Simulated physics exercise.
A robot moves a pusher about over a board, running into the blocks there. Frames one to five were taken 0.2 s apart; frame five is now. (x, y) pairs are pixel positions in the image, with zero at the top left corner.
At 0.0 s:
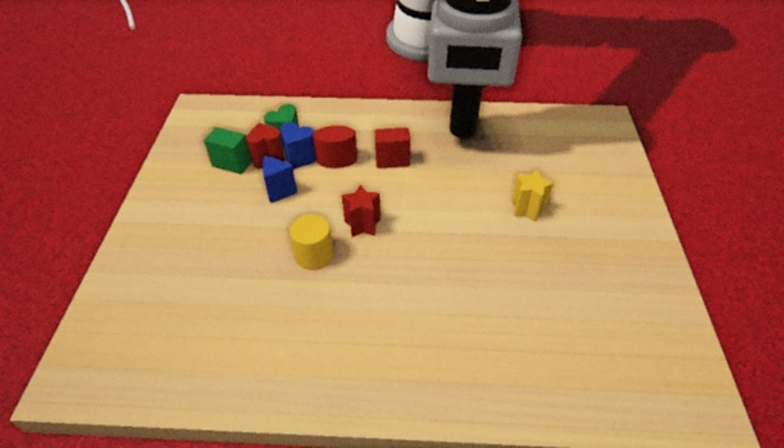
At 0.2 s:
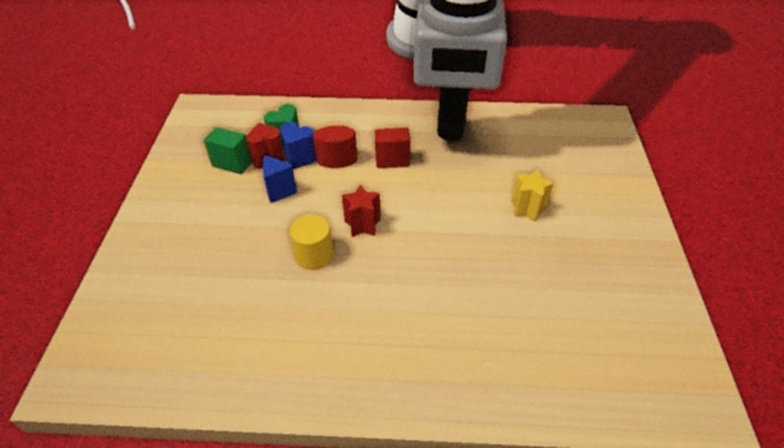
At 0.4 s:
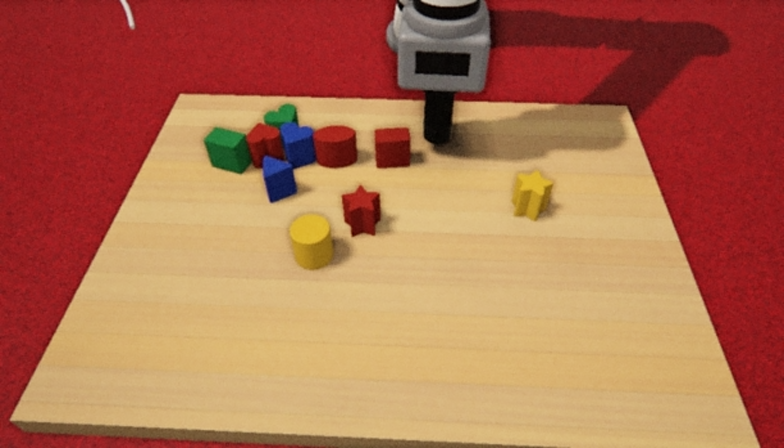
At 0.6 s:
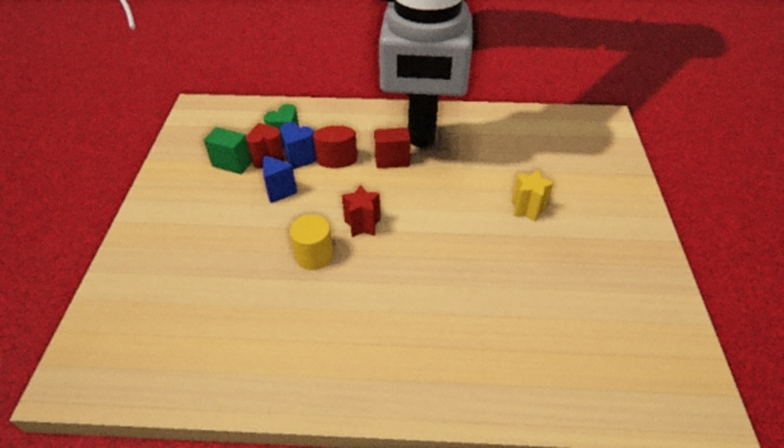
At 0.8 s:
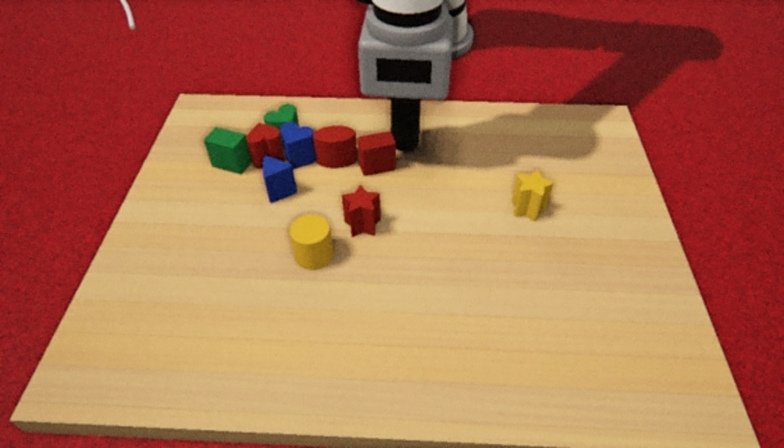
Robot pusher sliding left along the far side of a wooden board, nudging a red block left beside other coloured blocks.
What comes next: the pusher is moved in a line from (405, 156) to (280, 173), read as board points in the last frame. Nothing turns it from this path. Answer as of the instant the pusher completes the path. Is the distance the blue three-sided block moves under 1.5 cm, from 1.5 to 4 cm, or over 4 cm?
The block winds up within 1.5 cm of where it is now.
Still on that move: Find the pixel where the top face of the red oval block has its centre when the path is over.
The centre of its top will be at (244, 159).
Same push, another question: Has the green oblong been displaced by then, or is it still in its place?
The answer is that it is displaced.
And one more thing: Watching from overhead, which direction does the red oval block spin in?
Overhead view: Anti-clockwise.
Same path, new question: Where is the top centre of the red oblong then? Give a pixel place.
My best guess is (329, 161).
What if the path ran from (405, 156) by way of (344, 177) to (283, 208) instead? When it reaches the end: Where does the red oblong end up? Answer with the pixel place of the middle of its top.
It comes to (263, 206).
The first path, step by step. One third of the way, pusher at (363, 149); blue heart-shaped block at (288, 131); red oval block at (326, 133); red oblong at (343, 153), turned 50° anticlockwise.
Two thirds of the way, pusher at (321, 155); green oblong at (215, 138); blue heart-shaped block at (268, 134), turned 115° clockwise; red oval block at (284, 146), turned 30° anticlockwise; red oblong at (329, 161), turned 85° anticlockwise.
At the end, pusher at (278, 161); green oblong at (212, 138); blue three-sided block at (269, 170), turned 50° anticlockwise; blue heart-shaped block at (251, 134), turned 155° clockwise; red oval block at (244, 159), turned 65° anticlockwise; red oblong at (329, 161), turned 85° anticlockwise.
